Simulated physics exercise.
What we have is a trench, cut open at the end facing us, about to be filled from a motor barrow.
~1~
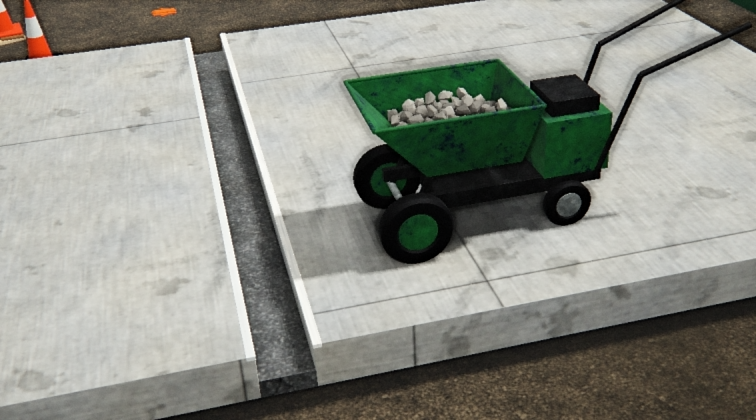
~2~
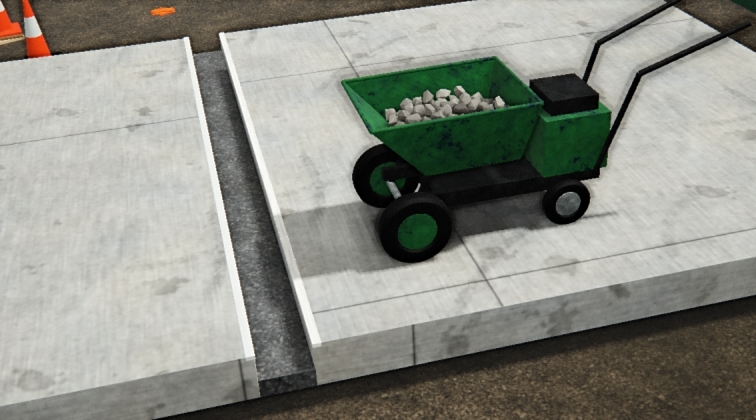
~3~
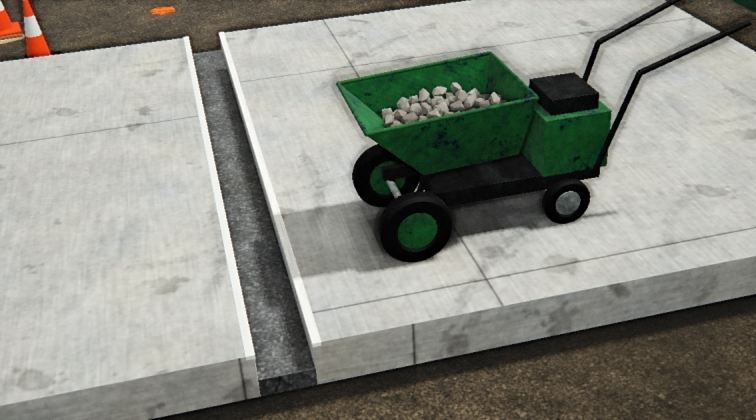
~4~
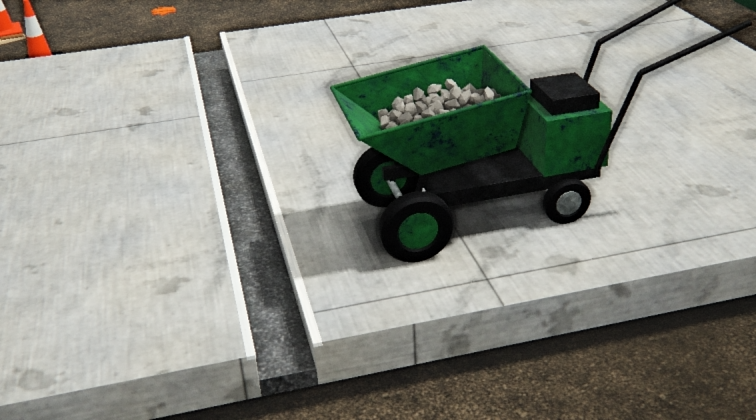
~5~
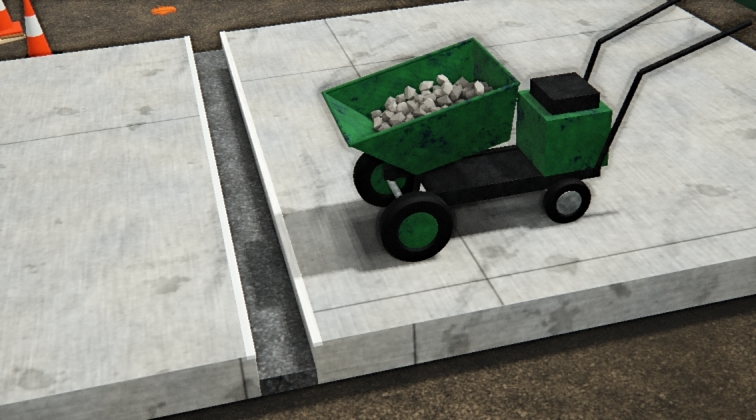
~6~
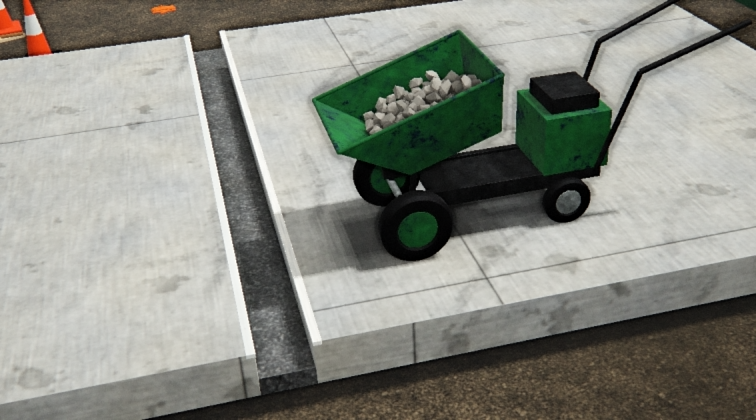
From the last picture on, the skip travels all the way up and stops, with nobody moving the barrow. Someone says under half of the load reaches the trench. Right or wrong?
Wrong, over half reaches it.
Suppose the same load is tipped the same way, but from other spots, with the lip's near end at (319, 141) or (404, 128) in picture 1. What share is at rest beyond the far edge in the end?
The first gives 80 %, the second 0 %.
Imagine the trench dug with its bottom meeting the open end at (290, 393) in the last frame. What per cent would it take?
About 100 per cent.
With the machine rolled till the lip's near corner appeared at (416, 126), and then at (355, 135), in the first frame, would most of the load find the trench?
Result A - a majority; result B - a majority.
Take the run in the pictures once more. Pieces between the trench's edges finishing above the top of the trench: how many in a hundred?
Estimate: Close to 20 in a hundred.
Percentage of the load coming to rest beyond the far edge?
I'd put it at some 5 per cent of the load.
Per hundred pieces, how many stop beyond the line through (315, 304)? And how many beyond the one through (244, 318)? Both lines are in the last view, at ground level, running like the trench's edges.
Around 100 per cent for the first, and 10 per cent for the second.
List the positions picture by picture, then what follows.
In the first frame, lip of the skip near (375, 132), level; top of the load near (450, 114), broken stones; first edge of the trench near (306, 308); far edge near (243, 320), the trench under half as wide as the skip, and about half as deep as wide.
In the second frame, lip of the skip near (372, 132), level; top of the load near (448, 113).
In the third frame, lip of the skip near (367, 134), tipped barely; top of the load near (444, 110).
In the fourth frame, lip of the skip near (360, 139), tipped a little; top of the load near (454, 104).
In the fifth frame, lip of the skip near (350, 145), tipped a little; top of the load near (461, 108).
In the sixth frame, lip of the skip near (339, 153), tipped clearly; top of the load near (450, 103); first edge of the trench near (306, 305); far edge near (243, 317).
Shortly afterwards, skip tipped steeply; the whole lot in the skip.
Next, skip tipped steeply; the bulk in the skip; only a few short of the trench; a little in or heaped over the trench; only a few beyond it.
Some moments later, skip tipped right over; a little in the skip; the bulk in or heaped over the trench; a little beyond it.
In the end, skip tipped right over; only a few in the skip; only a few short of the trench; all but a few in or heaped over the trench; a little beyond it.
